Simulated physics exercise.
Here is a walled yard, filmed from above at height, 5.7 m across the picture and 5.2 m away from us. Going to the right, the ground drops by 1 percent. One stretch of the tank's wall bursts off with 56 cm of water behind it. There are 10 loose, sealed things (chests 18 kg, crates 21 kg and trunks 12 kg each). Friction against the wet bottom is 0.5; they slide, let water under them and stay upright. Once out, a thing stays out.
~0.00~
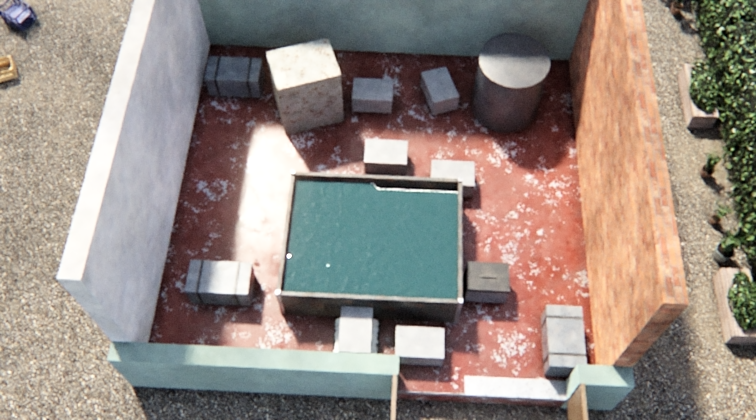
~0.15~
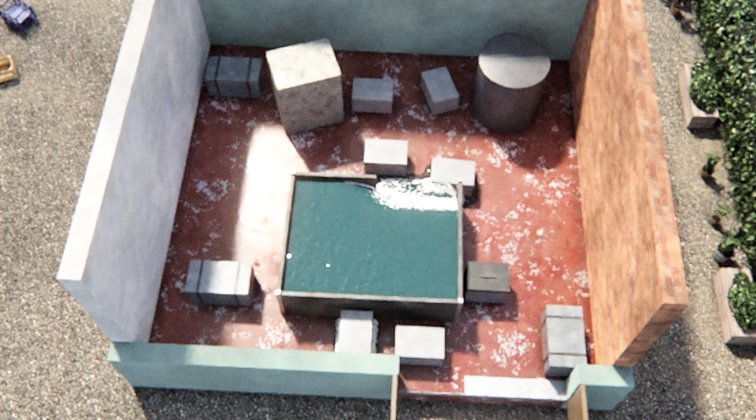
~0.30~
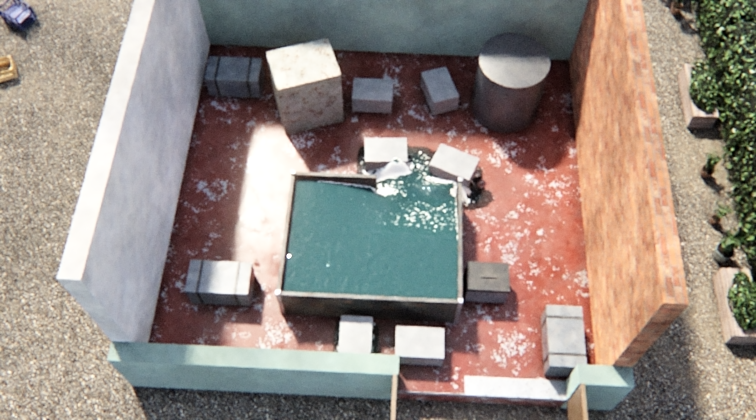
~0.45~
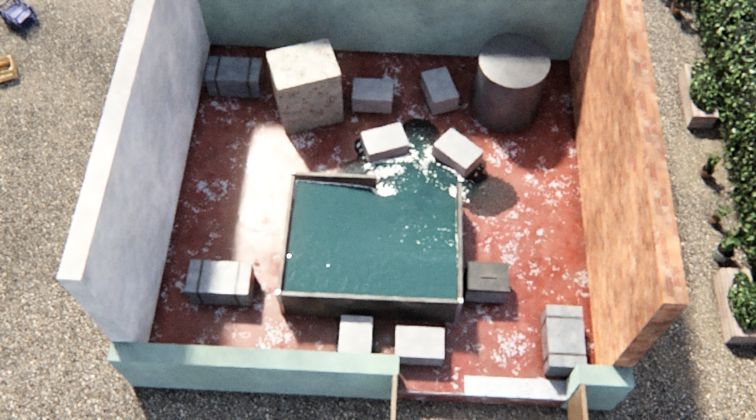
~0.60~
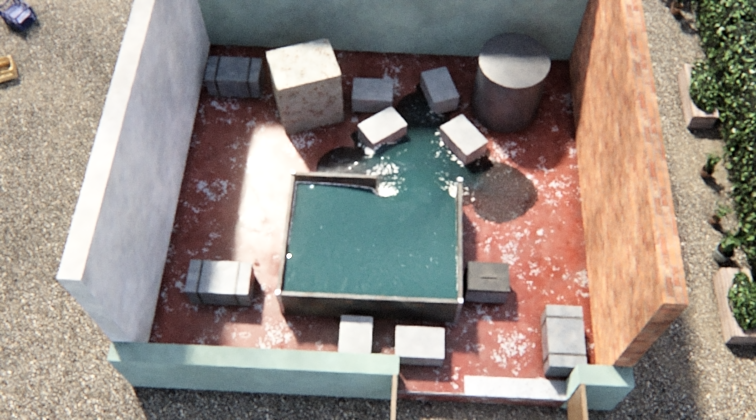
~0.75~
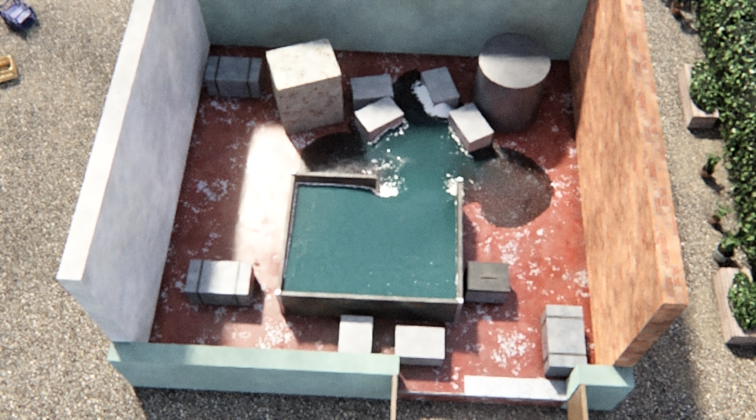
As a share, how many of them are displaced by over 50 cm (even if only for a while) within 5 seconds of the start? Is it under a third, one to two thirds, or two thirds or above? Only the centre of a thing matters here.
It is one to two thirds.
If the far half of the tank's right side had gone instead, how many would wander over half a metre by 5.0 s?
Then the count would be 1.
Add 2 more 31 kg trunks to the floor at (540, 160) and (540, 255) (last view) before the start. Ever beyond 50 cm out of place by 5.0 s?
In order: Beyond it, within it.
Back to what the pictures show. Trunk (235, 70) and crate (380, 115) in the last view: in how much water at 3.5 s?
Depth approx. 9 cm / 10 cm.
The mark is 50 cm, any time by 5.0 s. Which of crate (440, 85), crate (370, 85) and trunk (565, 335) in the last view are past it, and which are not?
In that order: More, more, under.
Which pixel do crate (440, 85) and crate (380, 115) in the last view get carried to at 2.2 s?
They should sit about (471, 53) and (359, 69) in the last view.
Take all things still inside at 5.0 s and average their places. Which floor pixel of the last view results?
Around (357, 214).
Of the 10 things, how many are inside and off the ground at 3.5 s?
Of them, 3.
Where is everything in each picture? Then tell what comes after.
In the first picture, a crate at (453, 173), on the bottom; a crate at (386, 151), on the bottom; water covers 3.7 m2; 0 of 10 have shifted.
In the second picture, a crate at (453, 171) rests on the ground; a crate at (386, 151), on the bottom; 4.2 m2 under water; 0 of 10 have shifted.
In the third picture, a crate at (455, 161) rests on the ground, 19 cm from its start; a crate at (386, 150), on the bottom, 3 cm from its start; water covers 4.7 m2; 2 of 10 have shifted.
In the fourth picture, a crate at (458, 148), on the bottom, 43 cm from its start; a crate at (385, 138), on the bottom, 22 cm from its start; 5.5 m2 under water; 3 of 10 have shifted.
In the fifth picture, a crate at (464, 134), on the bottom, 68 cm from its start; a crate at (382, 125) rests on the ground, 47 cm from its start; water covers 6.7 m2; 3 of 10 have shifted.
In the sixth picture, a crate at (471, 122), on the bottom, 92 cm from its start; a crate at (379, 113), on the bottom, 67 cm from its start; water covers 8.0 m2; 3 of 10 have shifted.
After 1.1 s 2 of 10 are over 50 cm from their spots; 0 afloat.
After 2.2 s 4 of 10 are over 50 cm from their spots; 3 afloat.
After 3.5 s 4 of 10 are over 50 cm from their spots; 3 afloat.
After 5.0 s 5 of 10 are over 50 cm from their spots, and 5 have been at some point; 4 afloat.
